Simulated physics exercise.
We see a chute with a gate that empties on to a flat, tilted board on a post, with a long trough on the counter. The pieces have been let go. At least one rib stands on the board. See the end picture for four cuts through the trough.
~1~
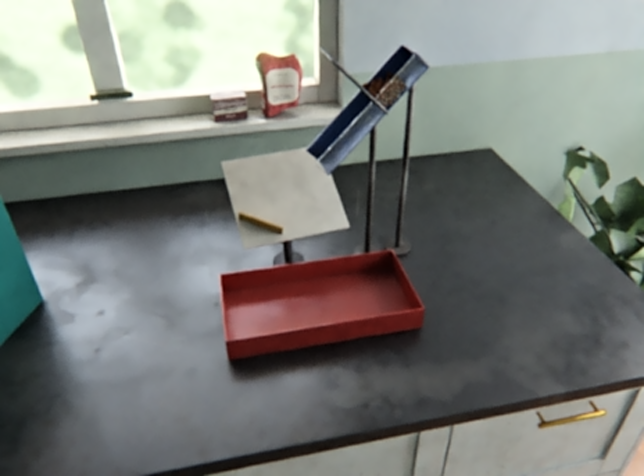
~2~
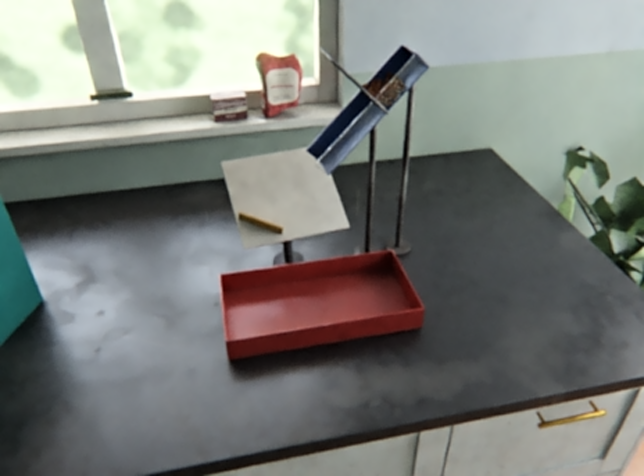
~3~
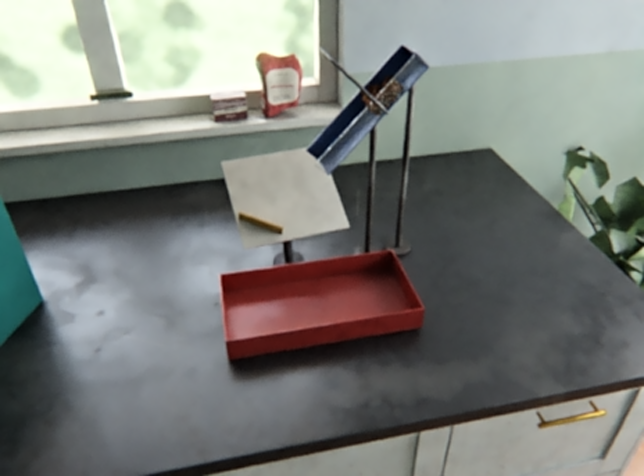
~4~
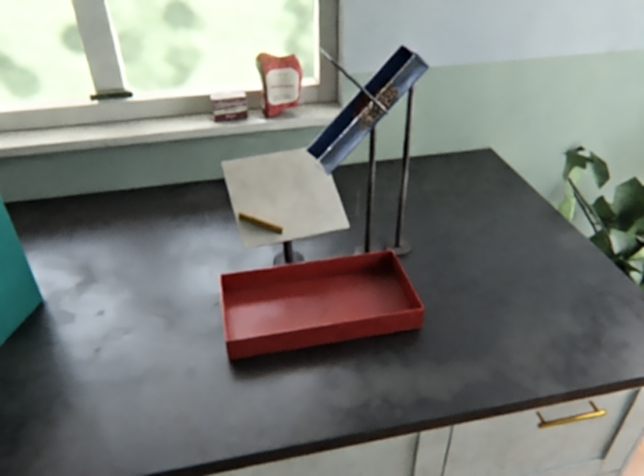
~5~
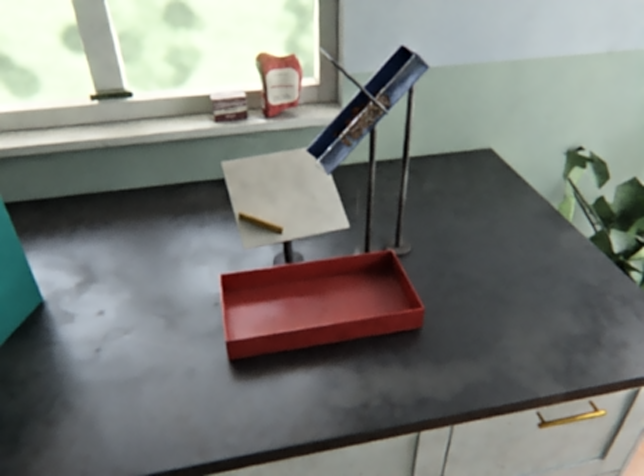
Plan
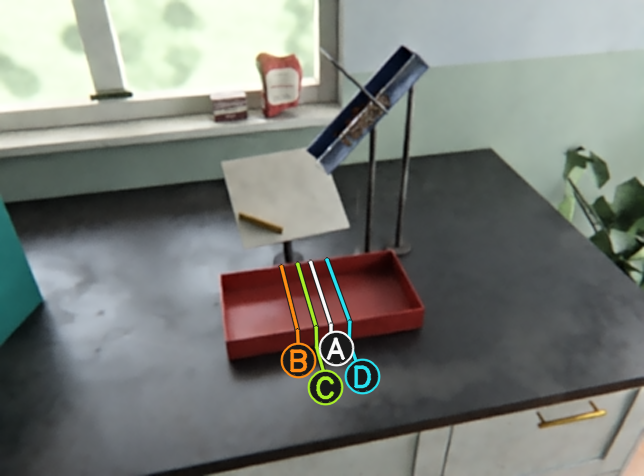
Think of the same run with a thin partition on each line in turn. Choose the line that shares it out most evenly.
Go for C.
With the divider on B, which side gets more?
Right.
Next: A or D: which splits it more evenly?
That would be A.
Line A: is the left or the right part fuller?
More lands on the left.
On the marked copy, line A crosses the front rim at (330, 324); line B crosses the front rim at (297, 329); line C crosses the front rim at (315, 326); line D crosses the front rim at (349, 321).
For line A, of what is caught, most on the left of the divider, about a quarter on the right.
For line B, of what is caught, about a quarter on the left of the divider, most on the right.
For line C, of what is caught, about half on the left of the divider, about half on the right.
For line D, of what is caught, nearly all on the left of the divider, a small part on the right.
